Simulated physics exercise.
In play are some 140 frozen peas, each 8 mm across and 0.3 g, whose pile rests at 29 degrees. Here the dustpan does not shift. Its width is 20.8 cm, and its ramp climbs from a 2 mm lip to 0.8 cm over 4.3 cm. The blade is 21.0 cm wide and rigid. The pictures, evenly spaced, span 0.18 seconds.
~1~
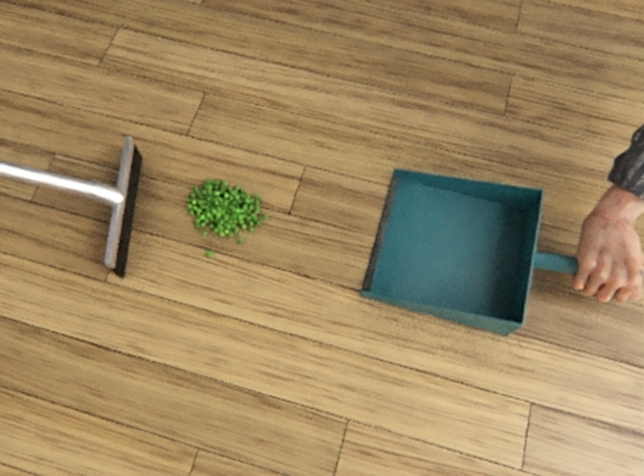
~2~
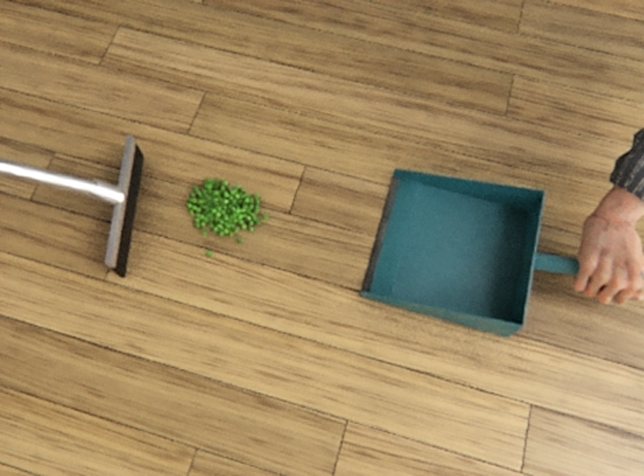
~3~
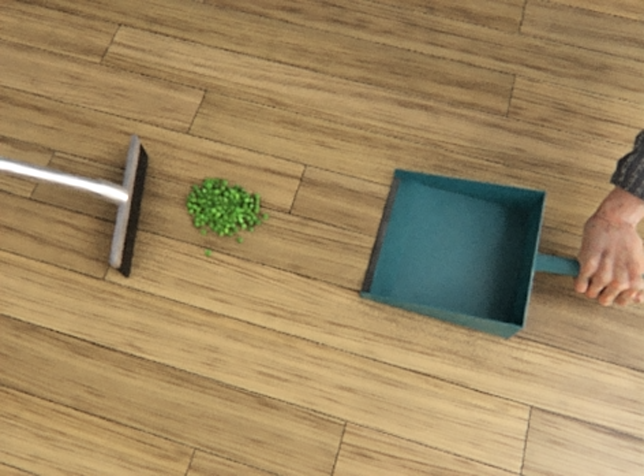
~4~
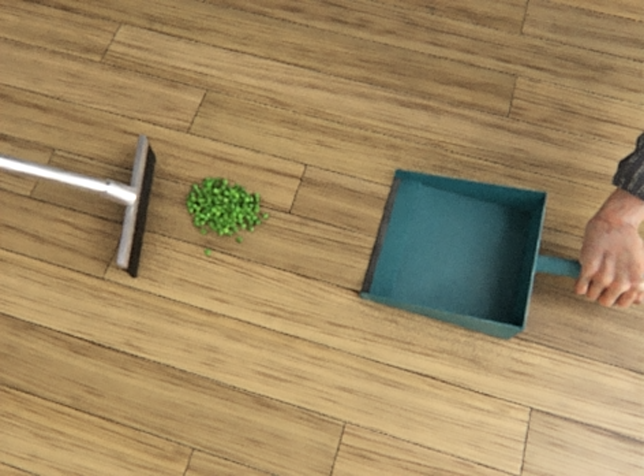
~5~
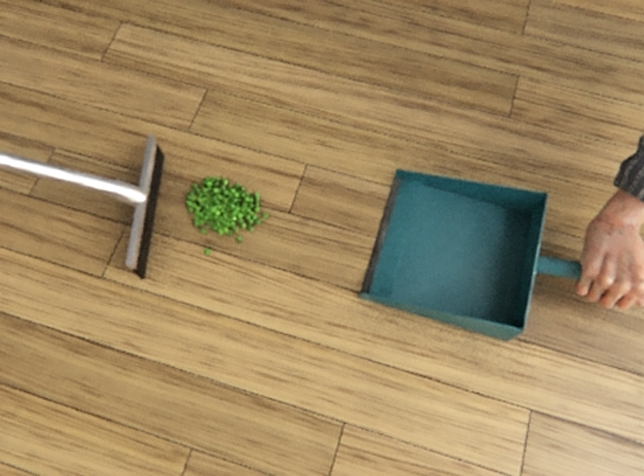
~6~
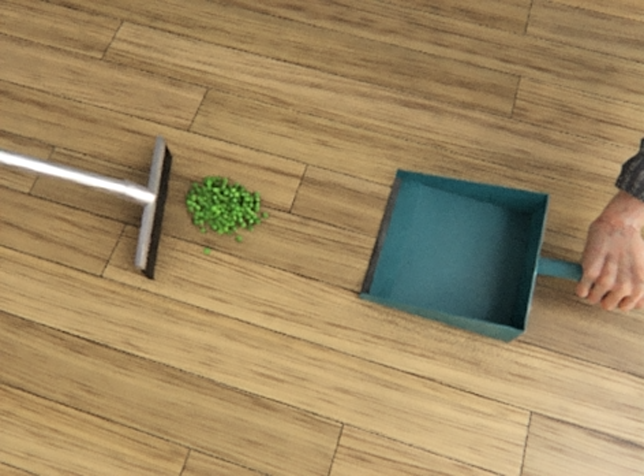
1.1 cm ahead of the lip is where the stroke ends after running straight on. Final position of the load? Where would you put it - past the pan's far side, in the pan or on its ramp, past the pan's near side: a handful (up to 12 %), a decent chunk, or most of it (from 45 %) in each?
I'd say far side: A handful, pan: A handful, near side: A handful.
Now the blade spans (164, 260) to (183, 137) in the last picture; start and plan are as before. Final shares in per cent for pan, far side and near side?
You'd see pan at 25, far at 20 and near at 0.
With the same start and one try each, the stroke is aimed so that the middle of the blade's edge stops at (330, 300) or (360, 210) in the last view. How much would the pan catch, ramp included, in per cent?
The two tries give about 0 and 10 percent.
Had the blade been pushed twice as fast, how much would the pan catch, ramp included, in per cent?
Then roughly 30 per cent.
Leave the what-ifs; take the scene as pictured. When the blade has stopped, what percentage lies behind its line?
About 15 percent.
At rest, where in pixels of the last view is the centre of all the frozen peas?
Centre at rest, approx.: (369, 224) px.
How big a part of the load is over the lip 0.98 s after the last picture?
It's near 10 percent at that moment.
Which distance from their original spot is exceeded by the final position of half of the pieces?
Roughly 22 cm.
Then, 0.38 s after the last picture, middle of the blade 19 cm from the lip; 0 % over the lip, far side 0 %, near side 0 %.
Then, 0.63 s after the last picture, middle of the blade 10 cm from the lip; 0 % over the lip, far side 0 %, near side 0 %.
Then, 0.98 s after the last picture, middle of the blade 4 cm from the lip; 10 % over the lip, far side 0 %, near side 0 %.
In the end, far side 5 %, pan 5 %, near side 0 %, in front of the lip or behind the blade 90 %.
